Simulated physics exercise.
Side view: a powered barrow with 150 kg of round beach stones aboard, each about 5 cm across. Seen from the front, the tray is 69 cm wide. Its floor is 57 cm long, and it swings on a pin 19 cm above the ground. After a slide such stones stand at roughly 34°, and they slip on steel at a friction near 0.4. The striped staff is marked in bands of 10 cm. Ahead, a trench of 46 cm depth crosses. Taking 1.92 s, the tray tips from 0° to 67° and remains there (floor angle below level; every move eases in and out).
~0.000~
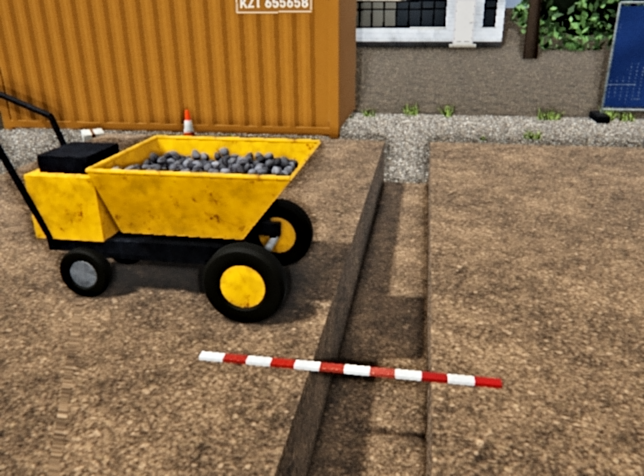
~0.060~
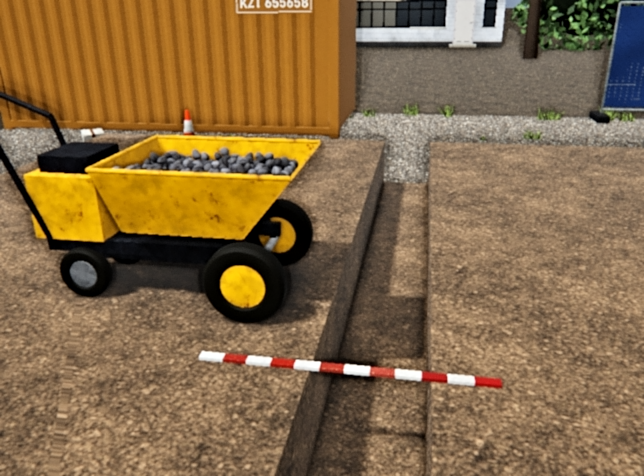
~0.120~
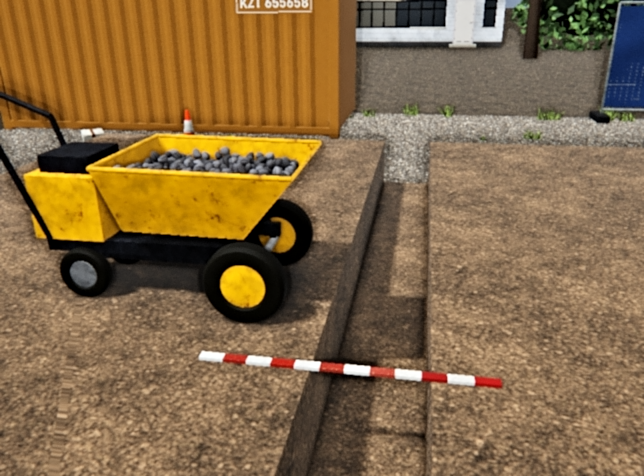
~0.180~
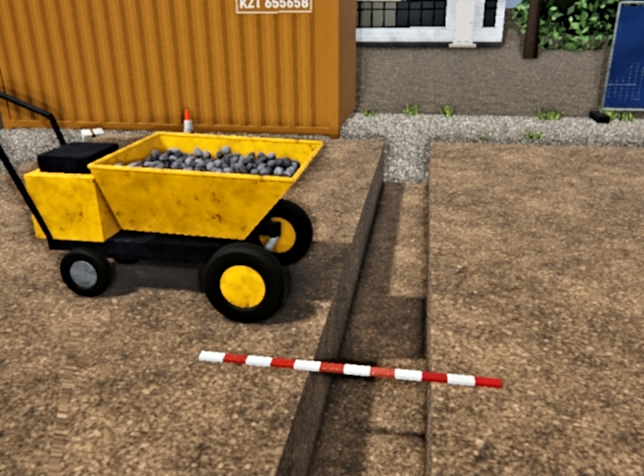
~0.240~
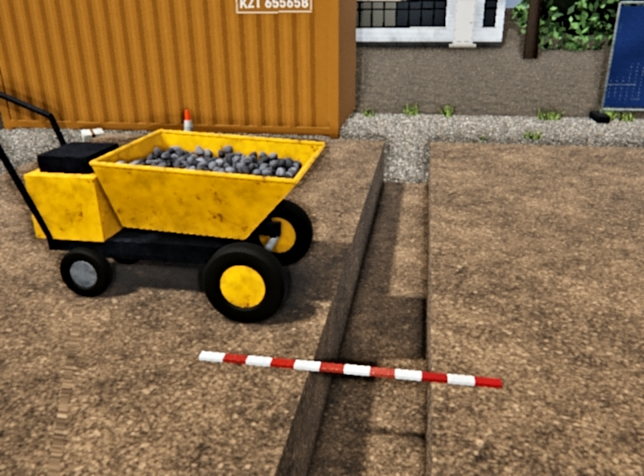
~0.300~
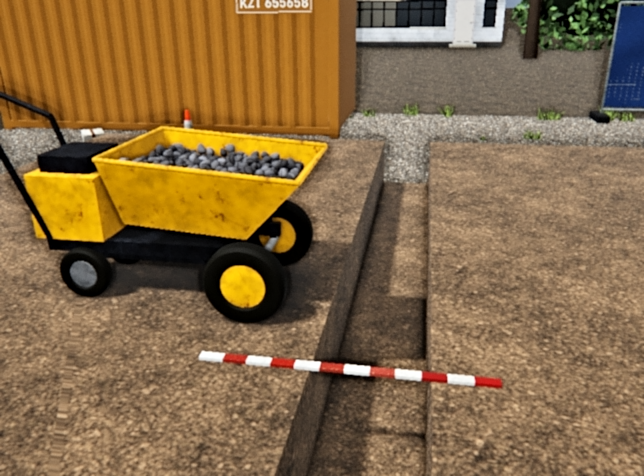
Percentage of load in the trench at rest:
87 %.
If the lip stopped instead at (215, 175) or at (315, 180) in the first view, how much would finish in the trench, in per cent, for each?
It'd be around 100 per cent and after that around 60 per cent.
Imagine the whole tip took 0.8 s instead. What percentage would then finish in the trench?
Then about 70 per cent.
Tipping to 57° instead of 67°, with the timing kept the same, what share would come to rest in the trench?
Roughly 70% would end there.
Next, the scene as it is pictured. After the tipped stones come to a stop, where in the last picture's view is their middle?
Somewhere around (398, 363) in the last picture.
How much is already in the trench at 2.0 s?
About 45%.
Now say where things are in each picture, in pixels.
The tray is at 0°, its lip at (290, 179); the top of the load is at (218, 161), in the first picture.
The tray is at 0°, its lip at (290, 179); the top of the load is at (218, 161); the stones move at 0.1 m/s on average, in the second picture.
The tray is at 1°, its lip at (292, 180); the top of the load is at (219, 160); the stones move at 0.1 m/s on average, in the third picture.
Lip at (293, 181), floor tilted 2°, highest stones at (208, 159); the stones move at 0.1 m/s on average, in the fourth picture.
The tray is at 3°, its lip at (296, 182); the top of the load is at (193, 156); the stones move at 0.2 m/s on average, in the fifth picture.
The tray is at 4°, its lip at (299, 184); the top of the load is at (180, 155); the stones move at 0.2 m/s on average, in the sixth picture.
After 1.4 s the floor is at 57°; 99 % in the tray, 1 % in the trench; the foremost stones are at (382, 249).
After 2.0 s the floor is at 67°; 42 % in the tray, 47 % in the trench, 11 % past the trench; the foremost stones are at (509, 300).
After 2.4 s the floor is at 67°; 19 % in the tray, 67 % in the trench, 13 % past the trench; the foremost stones are at (571, 318).
After 4.3 s the floor is at 67°; 0 % in the tray, 87 % in the trench, 13 % past the trench; the foremost stones are at (596, 329).
